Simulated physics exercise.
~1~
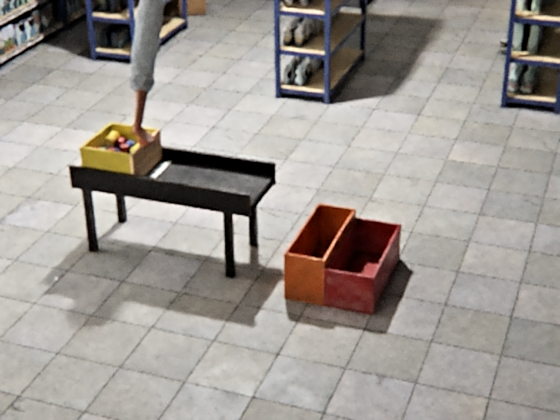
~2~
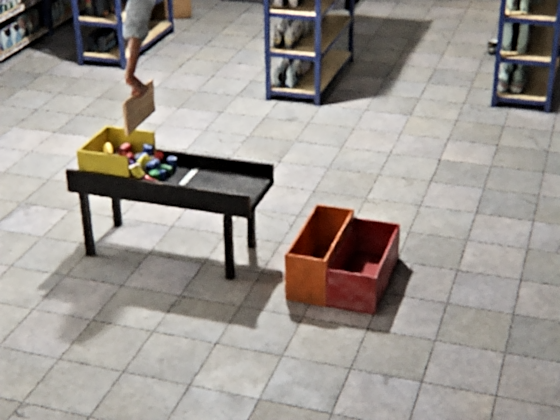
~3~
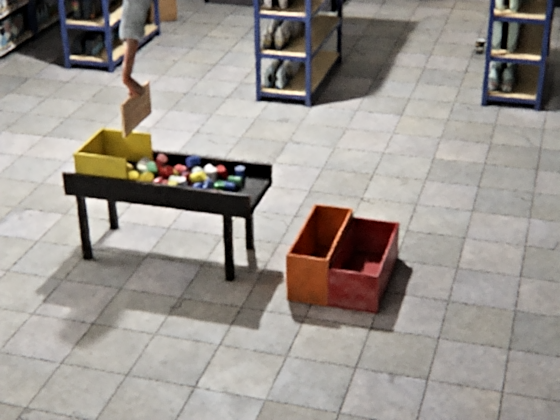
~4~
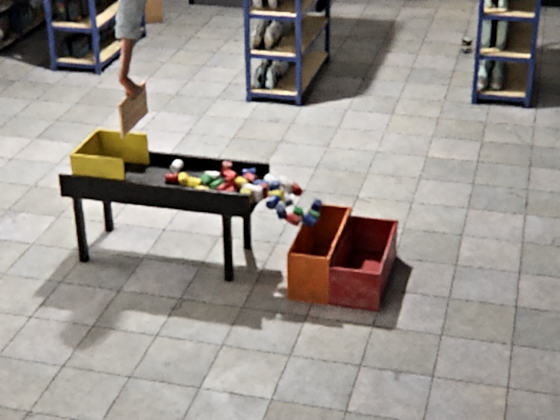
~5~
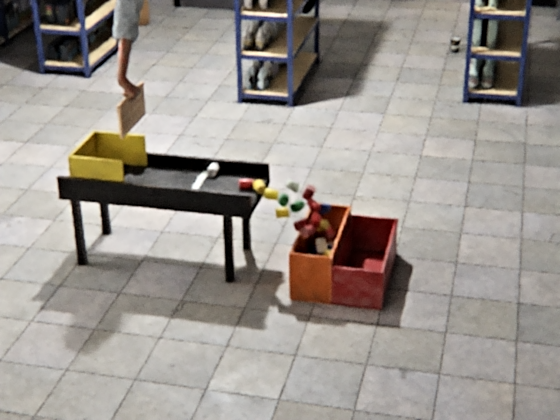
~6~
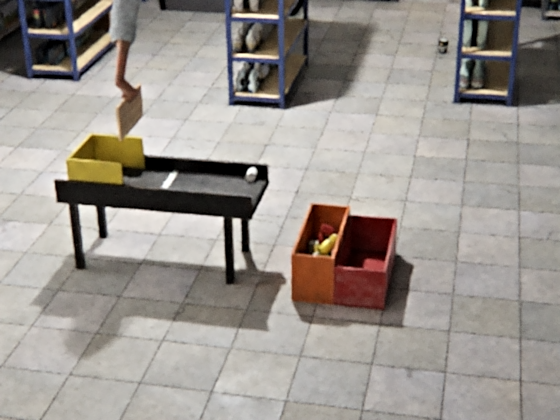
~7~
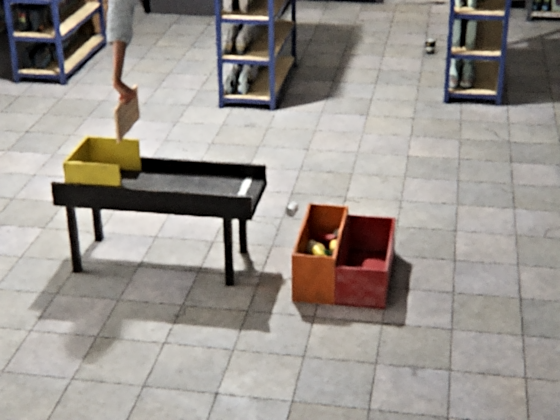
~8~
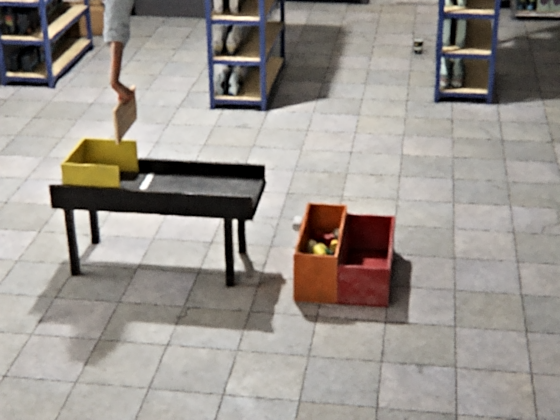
In a storage area with shelving, a hand lifts the gate of a yellow pen on a black conveyor belt, and colourful jars ride right and tumble off the end, nearly all landing in an orange tote beside an empty red bin, while a pale one ends on the floor.
